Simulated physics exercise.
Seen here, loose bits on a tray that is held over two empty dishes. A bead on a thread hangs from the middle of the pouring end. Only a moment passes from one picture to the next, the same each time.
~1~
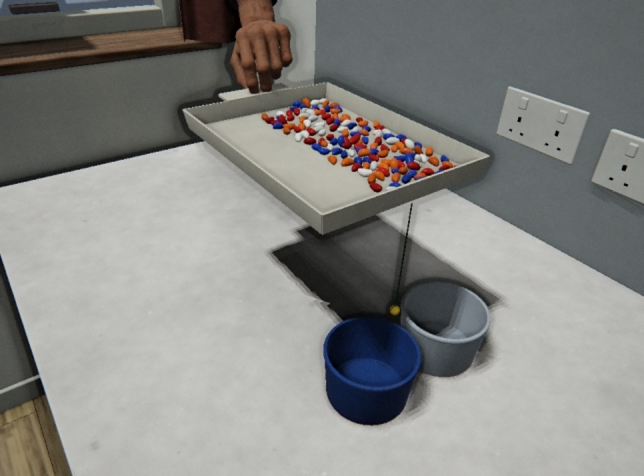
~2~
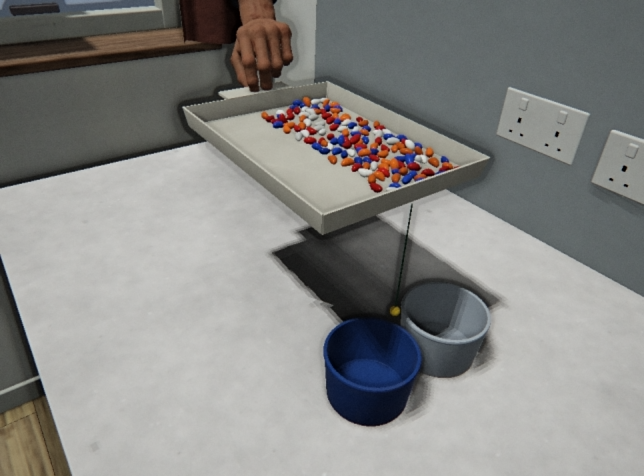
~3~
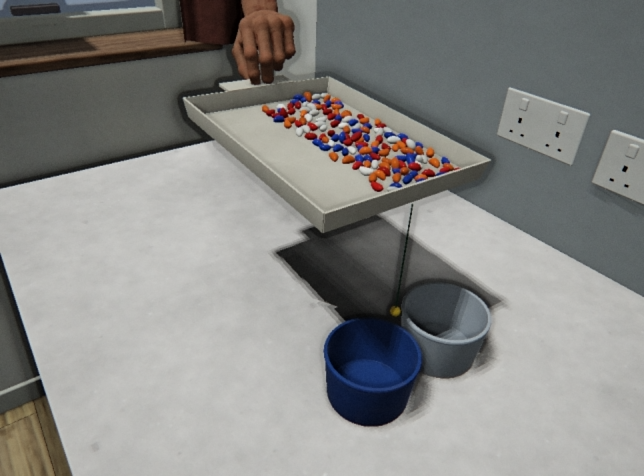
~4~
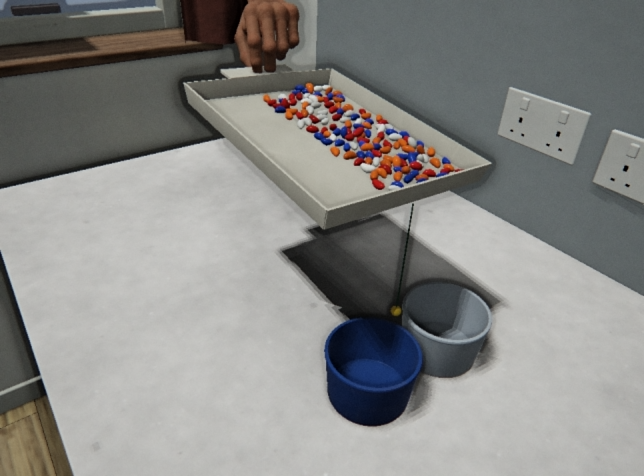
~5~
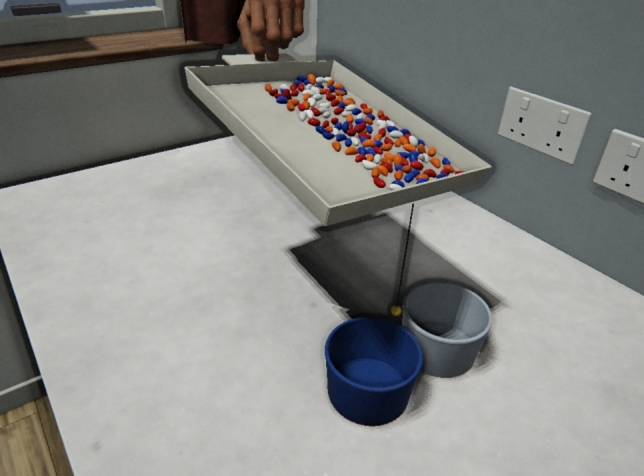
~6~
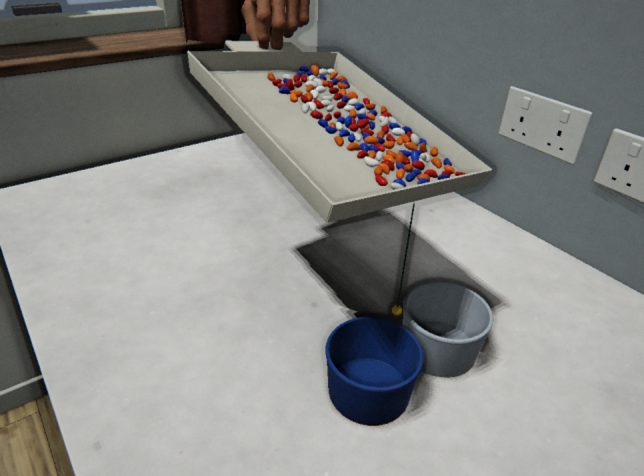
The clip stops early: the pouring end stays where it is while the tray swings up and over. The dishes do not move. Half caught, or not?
They take more than half between them.
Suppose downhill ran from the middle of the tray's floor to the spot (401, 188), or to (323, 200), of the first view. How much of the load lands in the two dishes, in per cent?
Near 40 % and 30 %.
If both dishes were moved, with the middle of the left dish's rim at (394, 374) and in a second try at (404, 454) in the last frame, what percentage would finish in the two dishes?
The first gives 30 %, the second 0 %.
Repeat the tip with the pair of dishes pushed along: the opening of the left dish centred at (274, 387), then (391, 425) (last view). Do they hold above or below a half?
First under half, then below a half.
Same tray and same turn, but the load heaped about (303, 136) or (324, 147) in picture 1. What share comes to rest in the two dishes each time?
Roughly 70 per cent, and 70 per cent.
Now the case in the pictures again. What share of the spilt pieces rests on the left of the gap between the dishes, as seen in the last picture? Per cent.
About 20 per cent.
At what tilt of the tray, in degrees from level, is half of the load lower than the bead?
At about 105°.
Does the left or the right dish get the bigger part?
Fuller: The right-hand dish.
Soon after the last picture, tray tipped steeply; nearly all on the tray; a stray few in the air.
A little later, tray tipped right over; most on the tray; a stray few in the right dish; a stray few outside both; a small part in the air.
Later still, tray tipped past a quarter turn; most in the right dish; about a quarter outside both.
At rest, tray tipped past a quarter turn; none in the left dish; most in the right dish; about a quarter outside both.
